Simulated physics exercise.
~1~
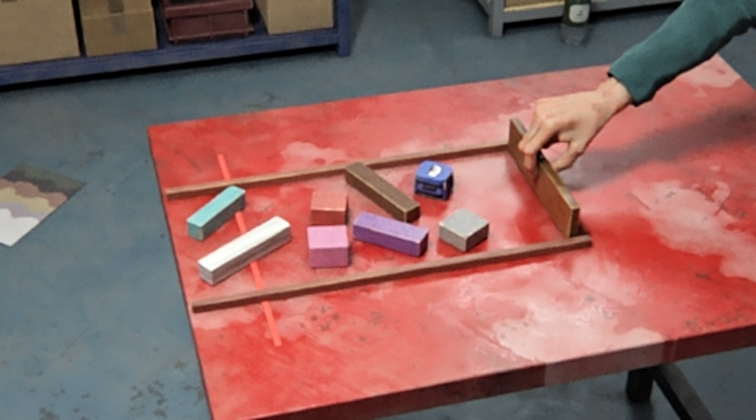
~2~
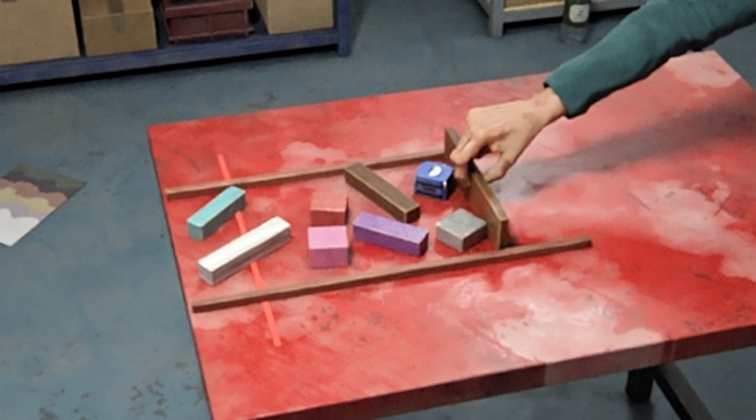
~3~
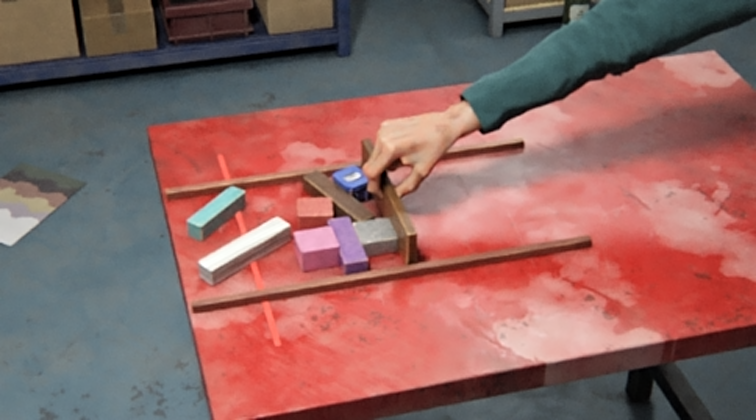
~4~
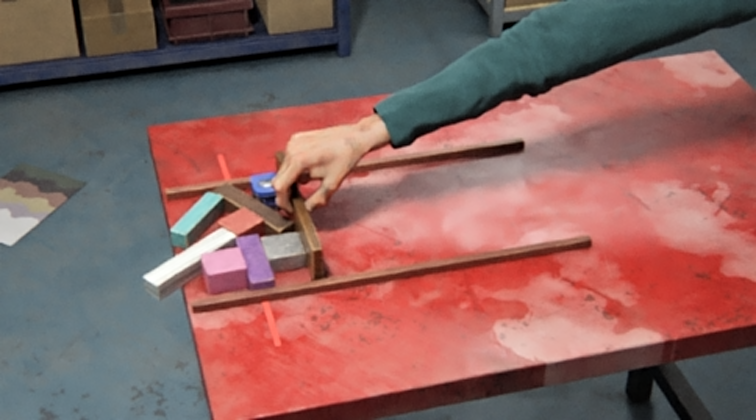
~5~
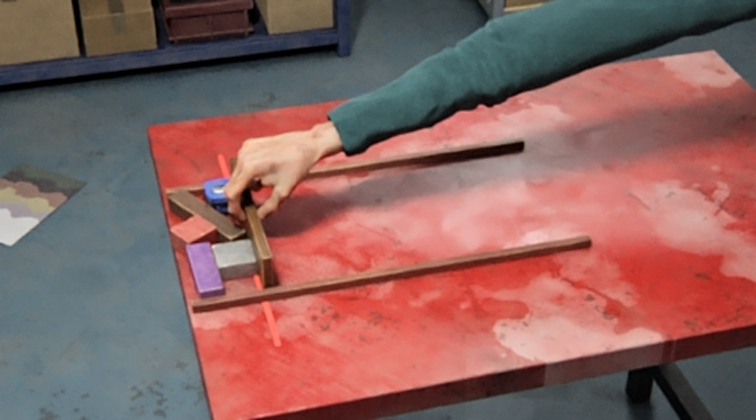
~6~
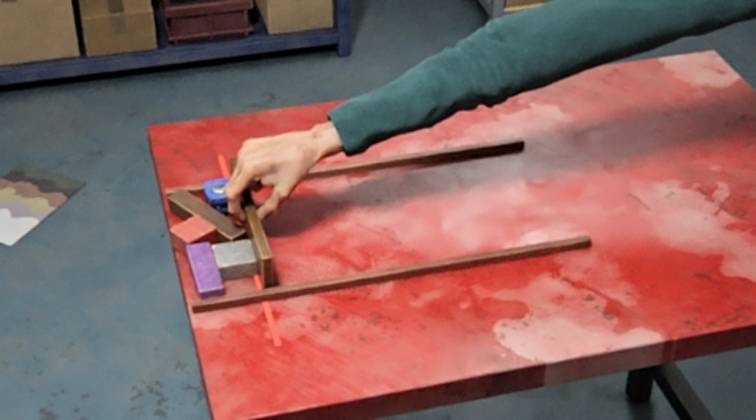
A hand pushes a board left, sending turquoise, white and pink pieces off the table.
